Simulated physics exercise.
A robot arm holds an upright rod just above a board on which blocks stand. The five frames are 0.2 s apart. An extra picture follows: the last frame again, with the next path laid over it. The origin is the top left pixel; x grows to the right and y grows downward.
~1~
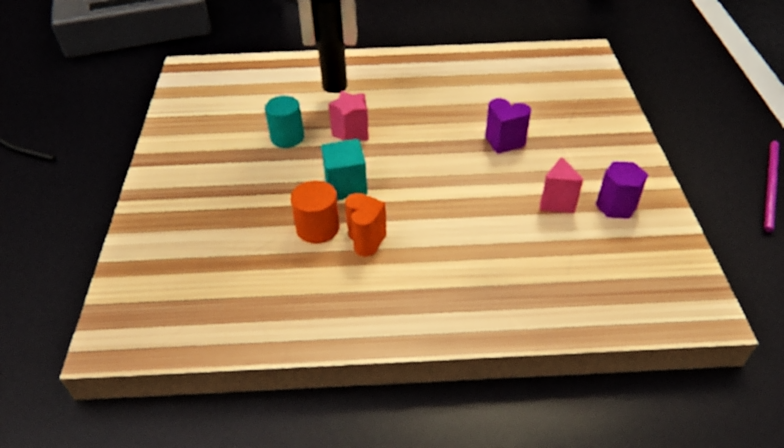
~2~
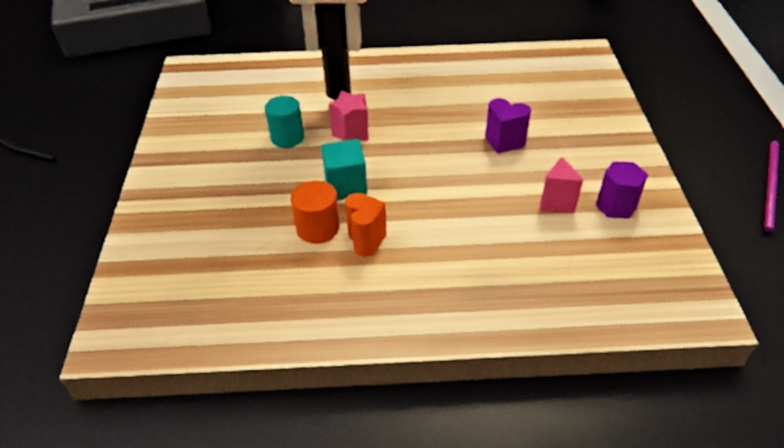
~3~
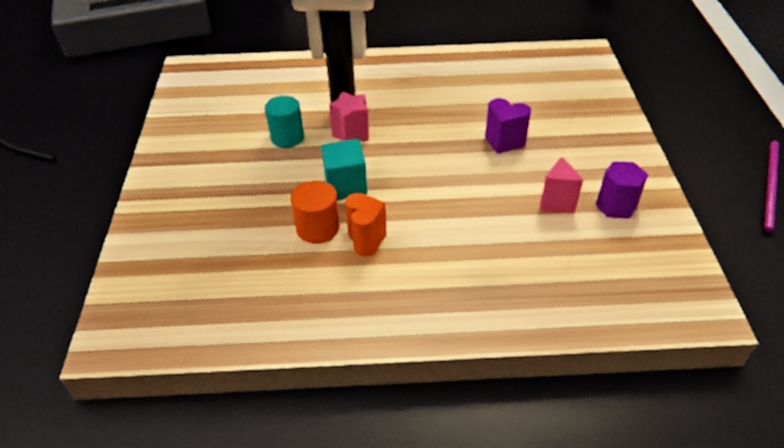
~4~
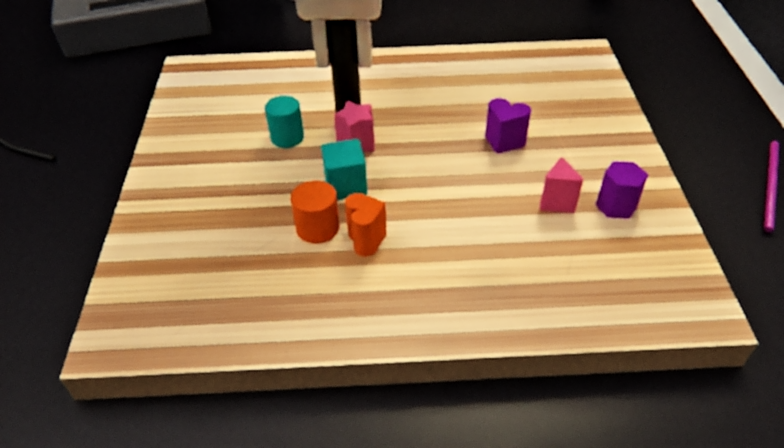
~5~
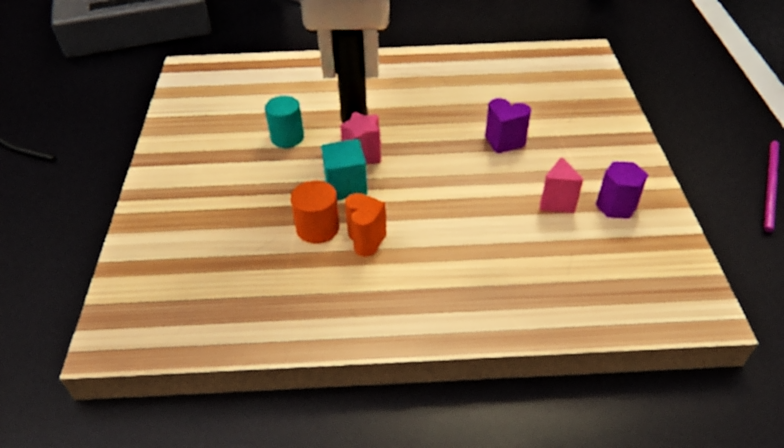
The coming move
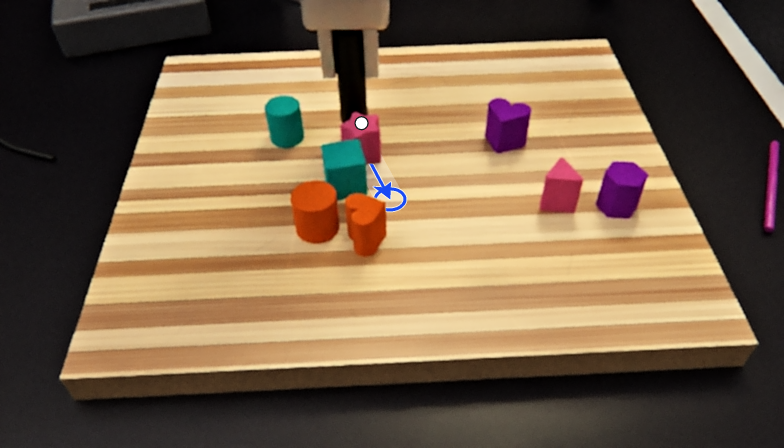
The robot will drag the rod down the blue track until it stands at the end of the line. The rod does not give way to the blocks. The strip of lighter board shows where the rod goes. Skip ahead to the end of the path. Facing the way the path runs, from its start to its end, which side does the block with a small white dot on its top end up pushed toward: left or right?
Left-hand side.
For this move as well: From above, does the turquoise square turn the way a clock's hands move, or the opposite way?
The block spins clockwise.
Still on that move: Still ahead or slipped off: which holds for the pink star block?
The rod keeps it before itself.
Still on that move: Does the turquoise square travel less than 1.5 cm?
Short answer: No.
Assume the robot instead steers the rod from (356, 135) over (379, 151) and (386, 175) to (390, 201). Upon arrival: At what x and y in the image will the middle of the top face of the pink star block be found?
At pixel (389, 191).
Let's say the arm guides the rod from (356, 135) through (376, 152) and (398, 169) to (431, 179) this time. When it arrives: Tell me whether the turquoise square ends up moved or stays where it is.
By the last moment of the path, the turquoise square has shifted.
Drawn move, from (356, 135) directly to (390, 199); the dot is on the pink star block.
What follows on the original path. One third of the way, rod (366, 141); turquoise square (346, 160), turned 40° clockwise; pink star block (379, 143), turned 15° anticlockwise.
Two thirds of the way, rod (378, 163); turquoise square (345, 165), turned 60° clockwise; pink star block (398, 161), turned 45° anticlockwise.
At the end, rod (390, 185); turquoise square (345, 166), turned 65° clockwise; pink star block (416, 179), turned 70° anticlockwise; orange heart block still.
